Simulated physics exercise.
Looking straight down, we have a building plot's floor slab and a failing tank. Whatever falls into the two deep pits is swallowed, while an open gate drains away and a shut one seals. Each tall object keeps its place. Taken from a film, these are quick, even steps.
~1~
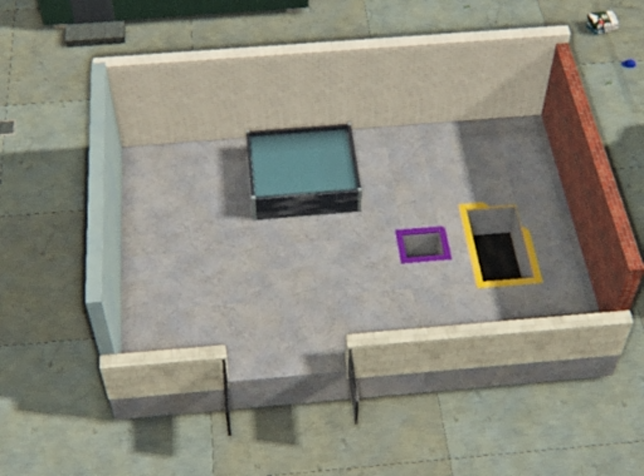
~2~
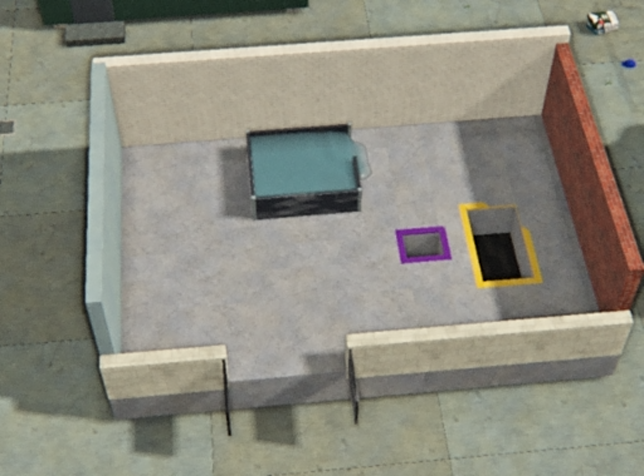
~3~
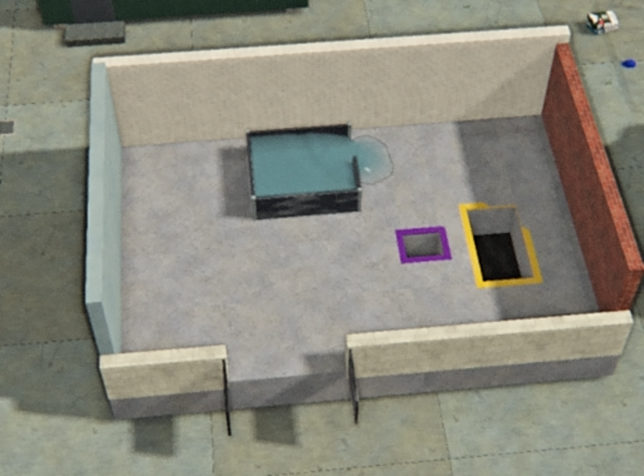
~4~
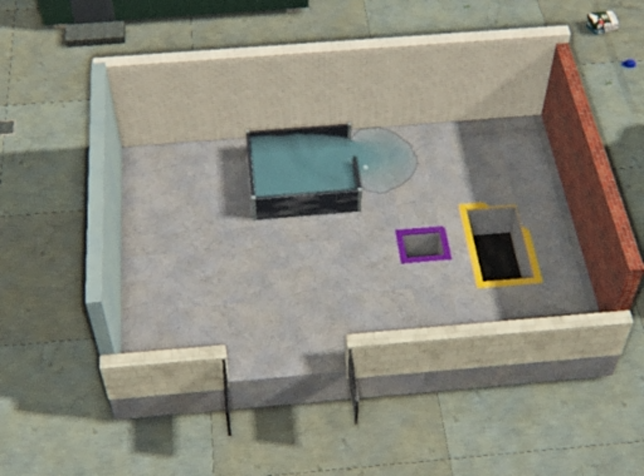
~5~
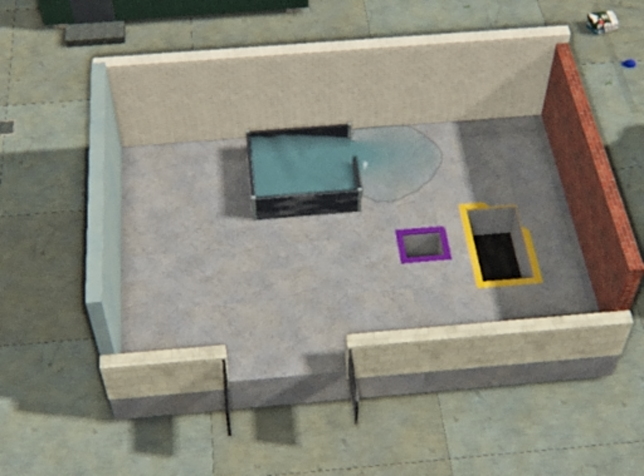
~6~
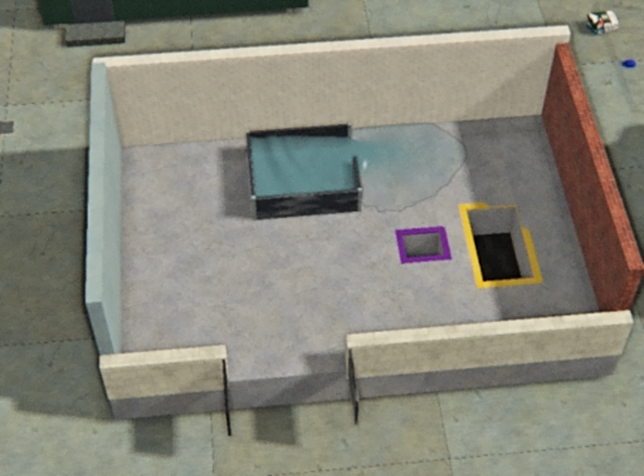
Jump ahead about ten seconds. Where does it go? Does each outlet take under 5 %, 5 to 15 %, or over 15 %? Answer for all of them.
Answer: The gate takes under 5 %; the purple pit takes under 5 %; the yellow pit takes over 15 %.
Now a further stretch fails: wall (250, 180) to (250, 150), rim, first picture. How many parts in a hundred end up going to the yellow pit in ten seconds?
The yellow pit gets 0 per cent.
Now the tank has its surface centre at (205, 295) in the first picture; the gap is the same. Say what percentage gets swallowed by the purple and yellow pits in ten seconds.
After ten seconds: Purple pit around 14 percent, yellow pit around 20 percent.
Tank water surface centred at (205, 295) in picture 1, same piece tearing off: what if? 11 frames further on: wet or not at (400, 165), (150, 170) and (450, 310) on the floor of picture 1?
Taking them as they were asked, they come out soaked, bone dry, soaked.
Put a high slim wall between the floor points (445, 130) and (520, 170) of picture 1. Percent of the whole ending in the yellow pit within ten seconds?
Share for the yellow pit - 40 percent.
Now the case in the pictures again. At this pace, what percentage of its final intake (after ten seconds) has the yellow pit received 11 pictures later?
About 5 per cent.
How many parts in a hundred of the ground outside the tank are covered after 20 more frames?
That works out at 25 %.
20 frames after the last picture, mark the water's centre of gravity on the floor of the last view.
Roughly (397, 175).
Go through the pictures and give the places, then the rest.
In the first picture, the tank at (303, 163) is whole and still.
In the second picture, the front is at (356, 145), out from the gap at (350, 155).
In the third picture, water pours out at (350, 156) and has run to (389, 170).
In the fourth picture, water pours out at (350, 156) and has run to (412, 163).
In the fifth picture, the front is at (434, 148), out from the gap at (350, 156).
In the sixth picture, the front is at (458, 146), out from the gap at (350, 156).
A moment on, water covers 20 % of the floor; the gate 0 %, the purple pit 0 %, the yellow pit 0 %.
Next, water covers 20 % of the floor; the gate 0 %, the purple pit 0 %, the yellow pit 2 %.
Then, water covers 25 % of the floor; the gate 0 %, the purple pit 0 %, the yellow pit 5 %.
Later, water covers 35 % of the floor; the gate 0 %, the purple pit 1 %, the yellow pit 17 %.
In the end, water covers 55 % of the floor; the gate 0 %, the purple pit 1 %, the yellow pit 32 %.
